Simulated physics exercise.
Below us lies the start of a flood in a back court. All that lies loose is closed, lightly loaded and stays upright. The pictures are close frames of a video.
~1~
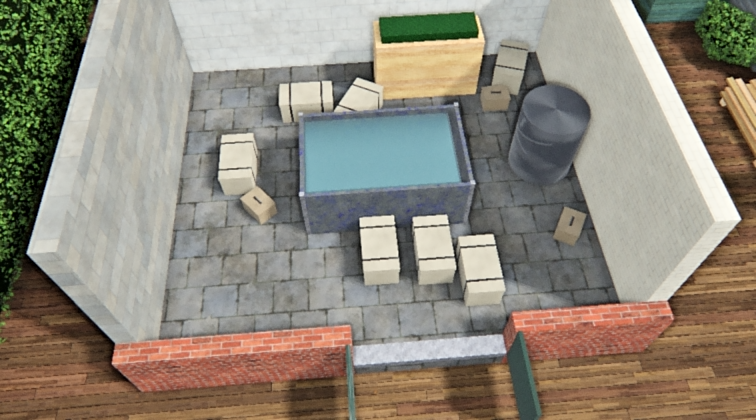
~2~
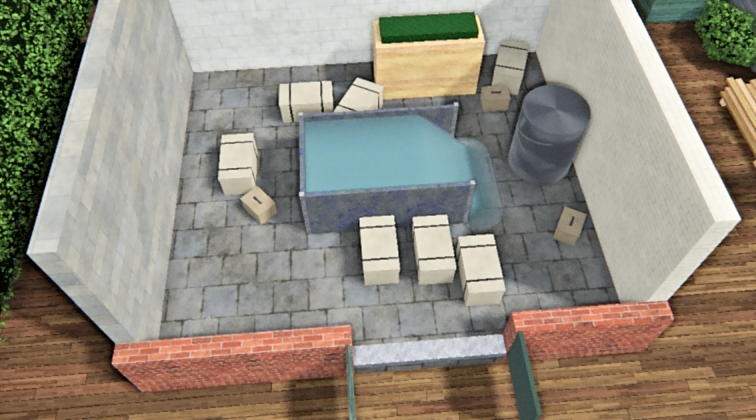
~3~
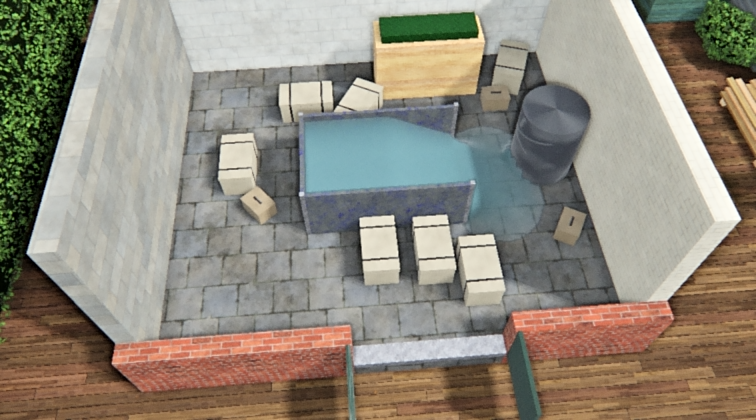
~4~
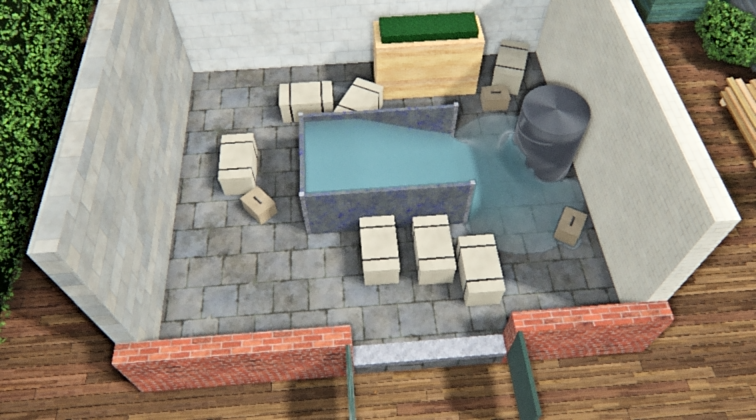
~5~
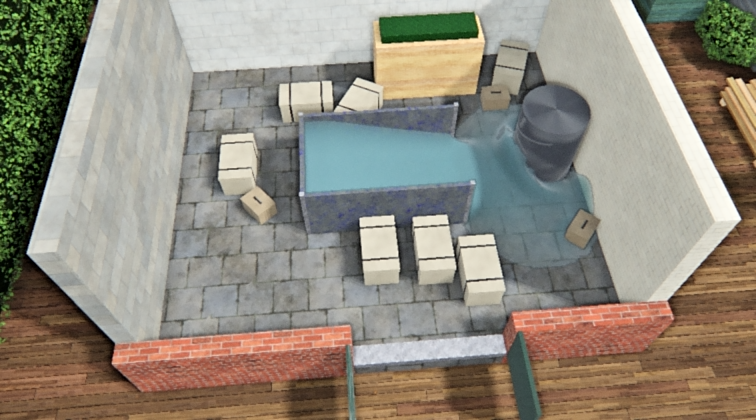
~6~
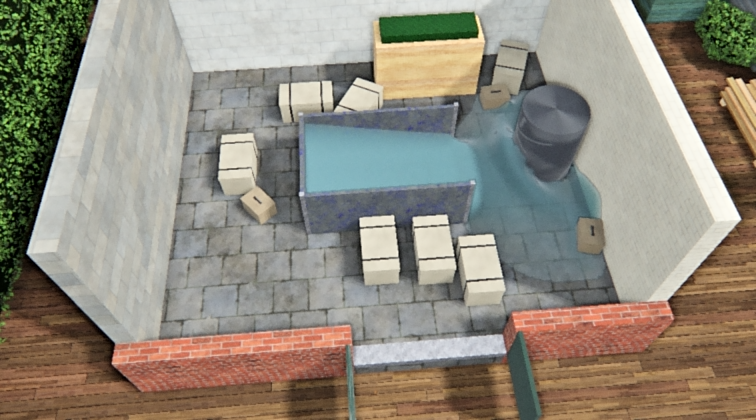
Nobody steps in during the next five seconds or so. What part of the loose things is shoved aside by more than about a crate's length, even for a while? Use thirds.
It is one to two thirds.
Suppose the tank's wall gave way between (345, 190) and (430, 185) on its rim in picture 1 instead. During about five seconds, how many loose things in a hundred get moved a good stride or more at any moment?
Near 50 in a hundred.
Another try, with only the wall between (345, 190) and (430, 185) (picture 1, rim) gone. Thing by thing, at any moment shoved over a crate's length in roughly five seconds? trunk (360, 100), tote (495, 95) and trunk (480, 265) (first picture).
In turn: Not that far, less than that, pushed that far.
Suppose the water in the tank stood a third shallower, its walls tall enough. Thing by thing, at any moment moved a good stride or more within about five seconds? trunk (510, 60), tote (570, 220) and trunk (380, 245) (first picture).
In turn: No, pushed that far, short of that.
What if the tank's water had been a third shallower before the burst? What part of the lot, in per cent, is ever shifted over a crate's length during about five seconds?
Close to 20 %.
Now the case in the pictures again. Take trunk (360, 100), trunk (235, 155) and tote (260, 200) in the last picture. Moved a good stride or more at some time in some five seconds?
One after the other: No, less than that, not that far.
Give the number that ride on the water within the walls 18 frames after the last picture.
I count 4.
A moment on, 1 of 10 are well off their spots; 1 afloat.
Next, 2 of 10 are well off their spots; 3 afloat.
Later, 5 of 10 are well off their spots; 4 afloat.
In the end, 6 of 10 are well off their spots, and 6 have been at some point; 5 afloat.
